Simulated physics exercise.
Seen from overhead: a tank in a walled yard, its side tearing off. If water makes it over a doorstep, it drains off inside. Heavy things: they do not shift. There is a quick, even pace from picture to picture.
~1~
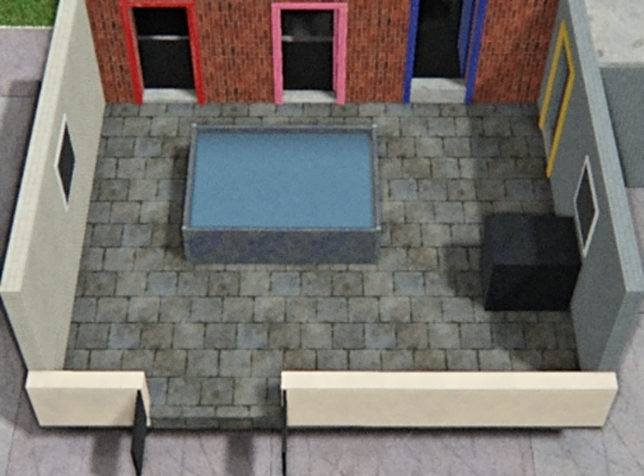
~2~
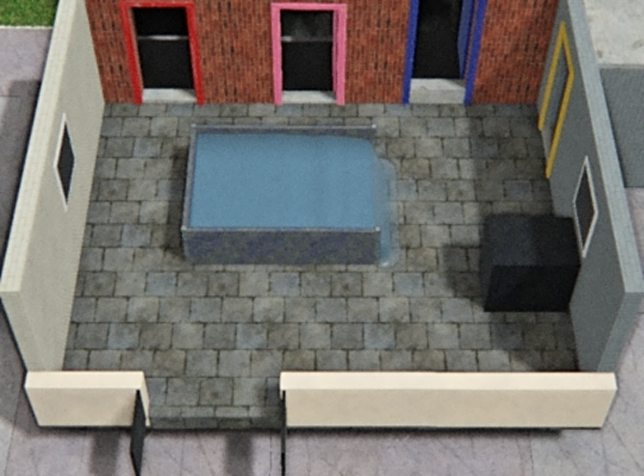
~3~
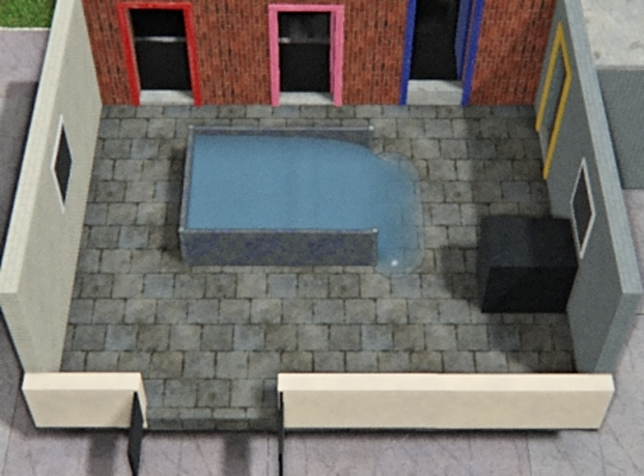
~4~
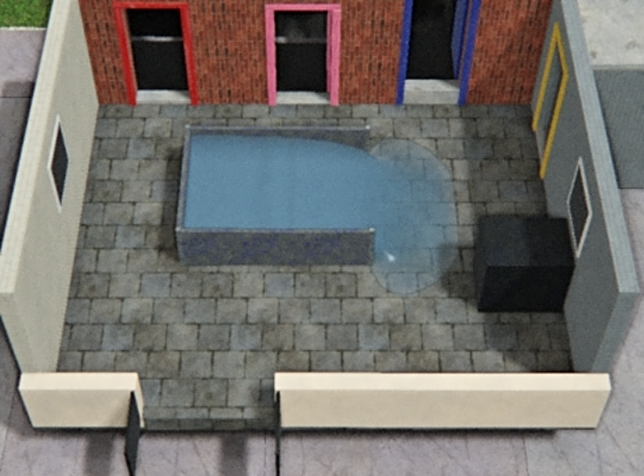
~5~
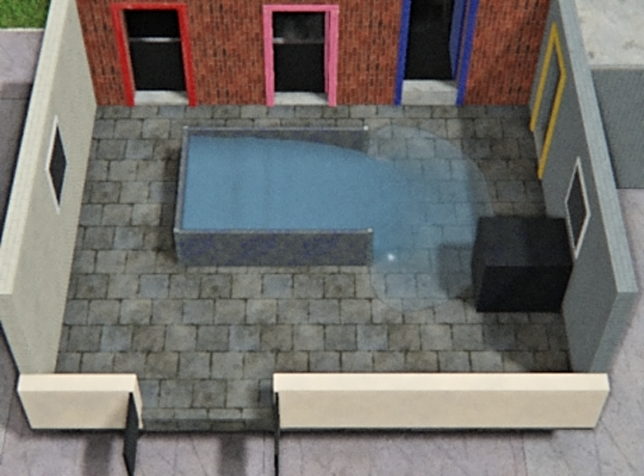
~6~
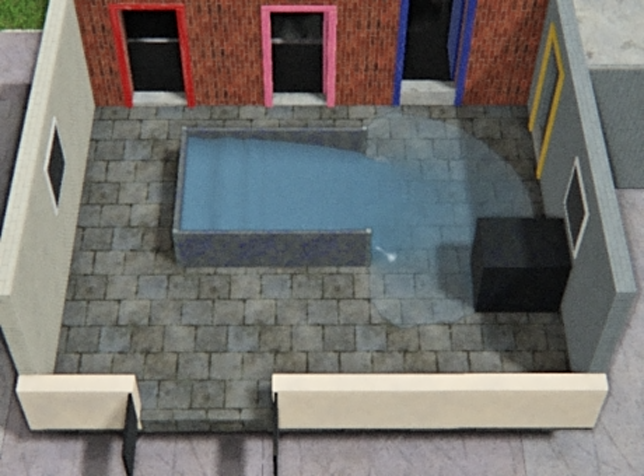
The clip opens on a walled yard seen from above, with a full tank of still blue water on stone paving and a dark block to its right. The tank's right side gives way and water pours out, fanning across the paving in a widening sheet until it reaches around the block.
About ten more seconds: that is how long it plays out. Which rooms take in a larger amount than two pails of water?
In the end, the pink door takes in more; the blue door takes in no more; the yellow door takes in more; the red door takes in more.
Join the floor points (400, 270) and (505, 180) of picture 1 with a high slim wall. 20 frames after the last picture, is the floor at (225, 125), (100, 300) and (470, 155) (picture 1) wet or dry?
One after the other: Under water, not flooded, awash.
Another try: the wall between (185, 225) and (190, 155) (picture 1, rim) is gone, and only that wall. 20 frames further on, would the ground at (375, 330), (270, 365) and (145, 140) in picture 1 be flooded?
The first spot is soaked, the second soaked and the third soaked.
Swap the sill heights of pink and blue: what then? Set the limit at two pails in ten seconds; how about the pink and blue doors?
With that change, the pink one falls below the mark and the blue one goes past the mark.
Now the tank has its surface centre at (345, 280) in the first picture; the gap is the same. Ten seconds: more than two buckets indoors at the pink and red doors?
Looking at it, pink comes in under and red comes in under.
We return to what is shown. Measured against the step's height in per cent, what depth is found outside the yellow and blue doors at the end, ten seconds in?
About 50 %, then 20 %.
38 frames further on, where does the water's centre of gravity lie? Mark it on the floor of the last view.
The centre of mass sits at about (355, 211).
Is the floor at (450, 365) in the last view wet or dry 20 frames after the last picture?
My call: Swamped.
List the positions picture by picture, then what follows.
The first frame shows the water tank at (283, 180) is whole and still.
In the second frame, water pours out at (372, 199) and has run to (381, 266).
In the third frame, the front is at (393, 155), out from the gap at (370, 203).
In the fourth frame, the front is at (407, 144), out from the gap at (366, 204).
In the fifth frame, the front is at a hidden place, out from the gap at (364, 205).
In the sixth frame, water pours out at (363, 205) and has run to a hidden place.
A moment on, water covers 30 % of the floor; the pink door not reached, the blue door wet at the sill, nothing in, the yellow door under two buckets in, the red door not reached.
Next, water covers 35 % of the floor; the pink door not reached, the blue door wet at the sill, nothing in, the yellow door over two buckets in, the red door not reached.
Then, water covers 45 % of the floor; the pink door wet at the sill, nothing in, the blue door wet at the sill, nothing in, the yellow door far over two buckets in, the red door not reached.
Later, water covers 85 % of the floor; the pink door under two buckets in, the blue door wet at the sill, nothing in, the yellow door far over two buckets in, the red door wet at the sill, nothing in.
In the end, water covers 100 % of the floor; the pink door over two buckets in, the blue door wet at the sill, nothing in, the yellow door far over two buckets in, the red door over two buckets in.
